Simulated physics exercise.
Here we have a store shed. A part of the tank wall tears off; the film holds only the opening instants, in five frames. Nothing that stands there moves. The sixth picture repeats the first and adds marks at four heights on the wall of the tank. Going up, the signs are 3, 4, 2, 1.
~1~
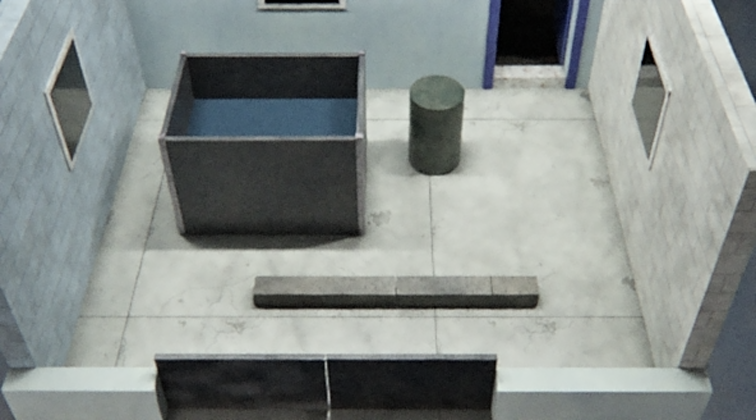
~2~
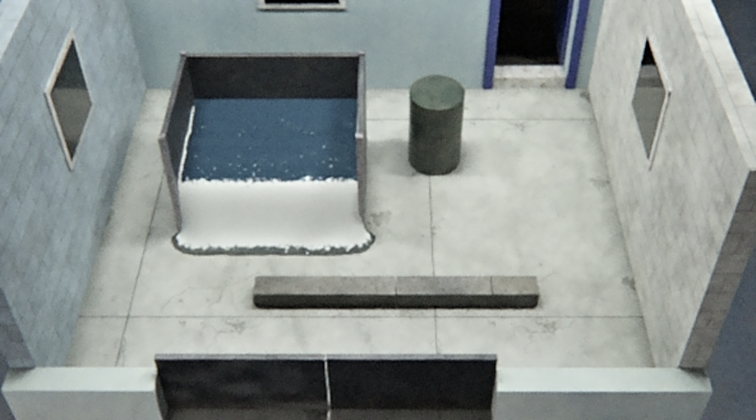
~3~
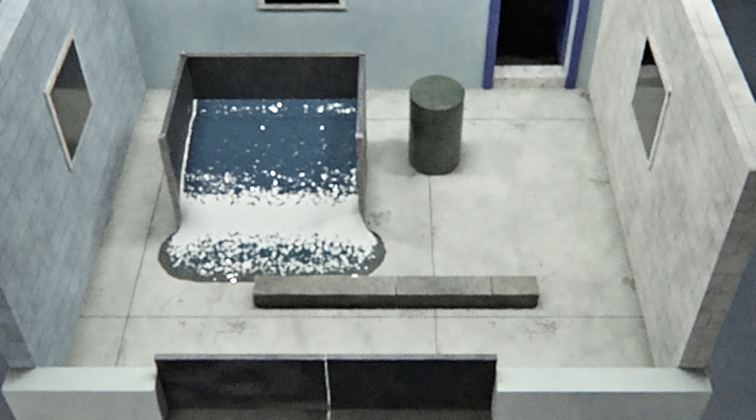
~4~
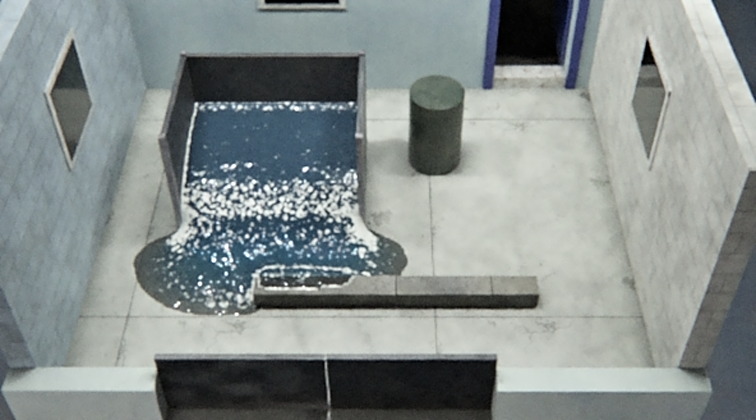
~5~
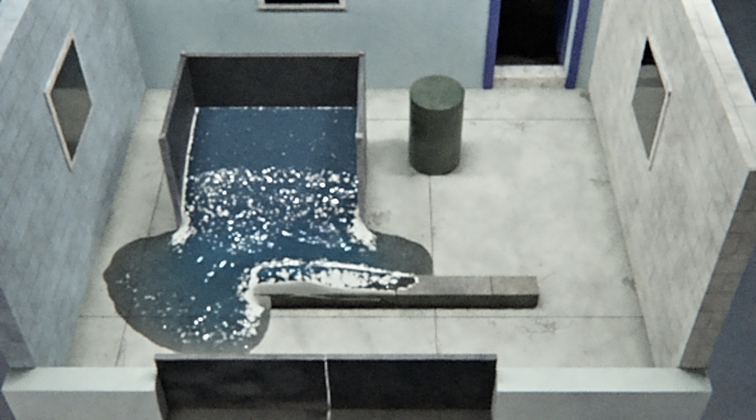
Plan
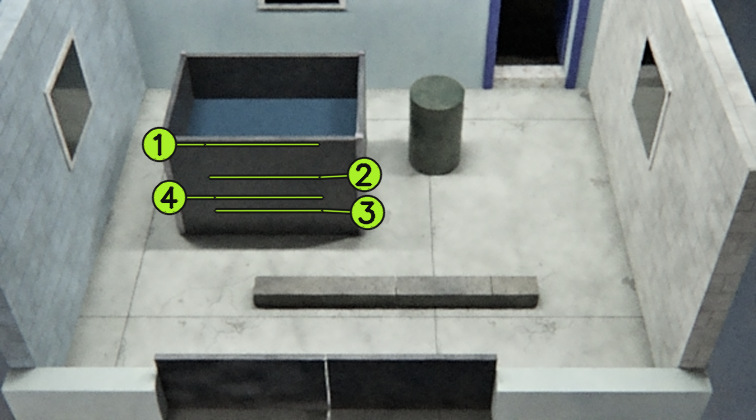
Blue water pours out through the open front of a dark tank at the left of a pale-floored store shed, seen from high above by a still camera. A dark green cylinder stands right of the tank, a blue-framed doorway behind it and a low grey block wall in front. Foaming white, the water spreads across the floor, strikes the low wall, and runs along it and around its left end.
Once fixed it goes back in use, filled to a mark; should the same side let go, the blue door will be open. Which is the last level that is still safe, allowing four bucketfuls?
I would pick mark 2.
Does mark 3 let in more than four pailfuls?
No, that is safe.
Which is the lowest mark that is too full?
1.
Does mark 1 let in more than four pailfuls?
Yes, that goes wrong.
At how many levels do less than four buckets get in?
Three.
On the marked copy, 1 at (261, 144); 2 at (265, 177); 3 at (269, 210); 4 at (267, 197); from the bottom up 3, 4, 2, 1.
With 1, about 13 bucketfuls get in.
With 2, a bucket or two gets in.
With 3, nothing gets over.
With 4, nothing gets over.
